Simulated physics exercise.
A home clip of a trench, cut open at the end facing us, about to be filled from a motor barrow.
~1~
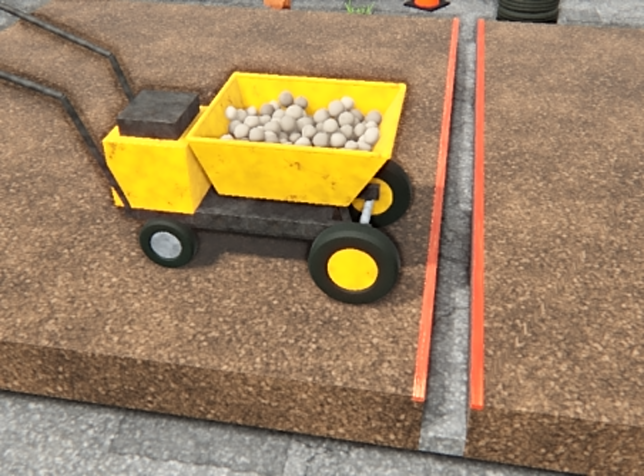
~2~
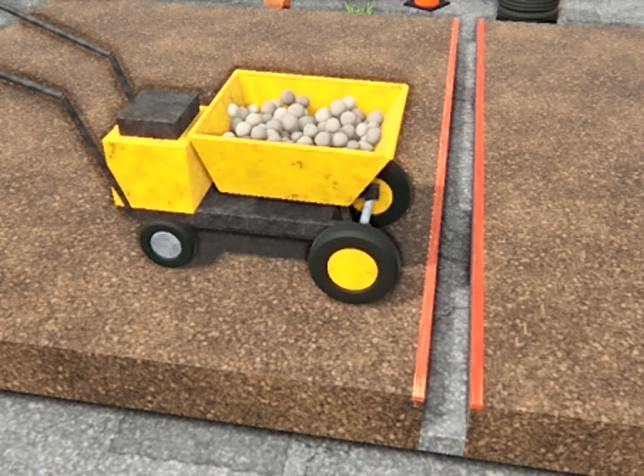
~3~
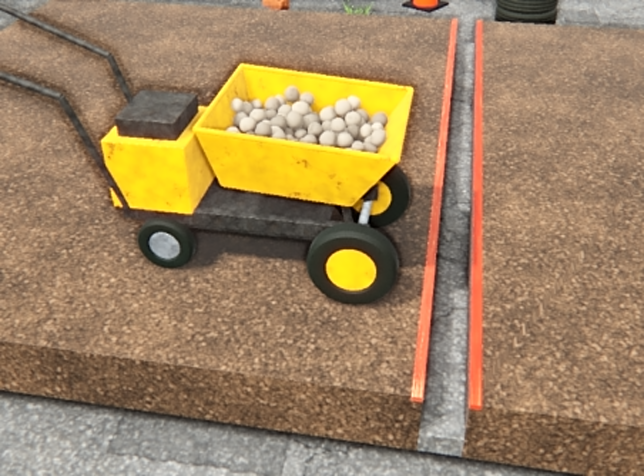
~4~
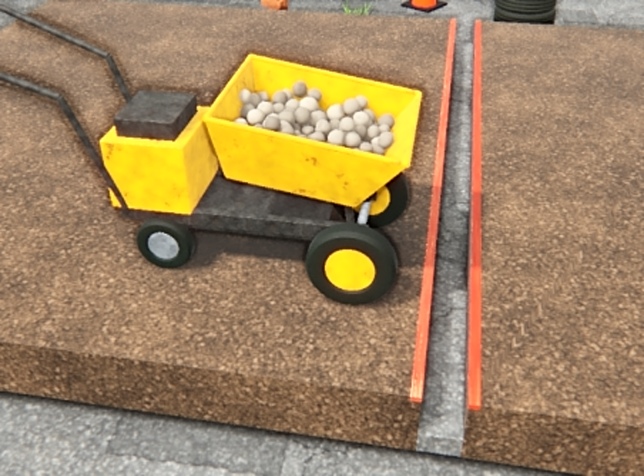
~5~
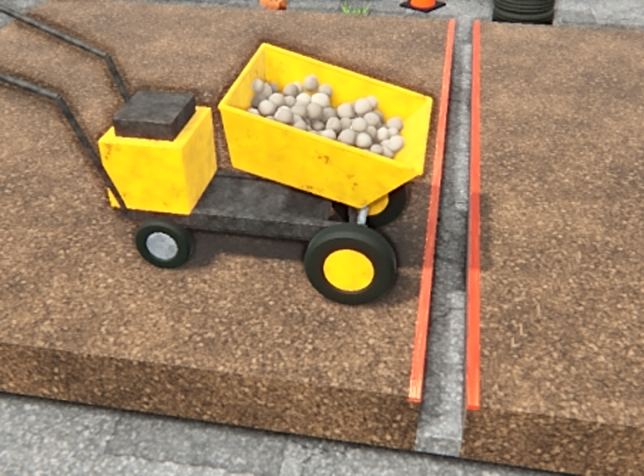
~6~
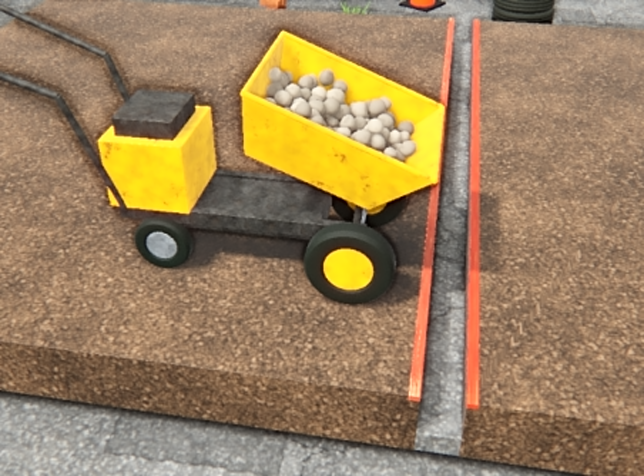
At the start, a yellow motor barrow stands on brown ground with its skip level and full of rounded pebbles, just left of a narrow trench edged in orange. The skip tips slightly to the right, then more steeply, its back end rising and its front lip lowering, with the pebbles still inside.
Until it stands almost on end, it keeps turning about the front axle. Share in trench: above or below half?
The part in the trench is outweighed by the part outside.
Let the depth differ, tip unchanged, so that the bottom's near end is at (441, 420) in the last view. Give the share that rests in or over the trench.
Something close to 10 per cent.
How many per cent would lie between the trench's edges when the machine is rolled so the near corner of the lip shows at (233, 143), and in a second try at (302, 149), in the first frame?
The first stopping place yields 30 % and the other yields 70 %.
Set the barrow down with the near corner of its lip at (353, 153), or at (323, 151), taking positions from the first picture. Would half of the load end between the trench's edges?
At the earlier place the lesser portion ends between the edges, at the later place the greater portion.
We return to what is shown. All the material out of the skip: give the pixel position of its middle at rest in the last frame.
Around (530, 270), give or take.
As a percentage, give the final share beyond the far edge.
About 95 %.
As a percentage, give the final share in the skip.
It is some 0 percent.
Just after the last frame, skip tipped steeply; every one in the skip.
A moment on, skip tipped right over; the larger part in the skip; roughly a quarter beyond it; just a few falling.
Further on, skip tipped right over; about a tenth in the skip; just a few in or heaped over the trench; the larger part beyond it.
When it is over, skip tipped right over; just a few in the skip; about a tenth in or heaped over the trench; almost all beyond it.
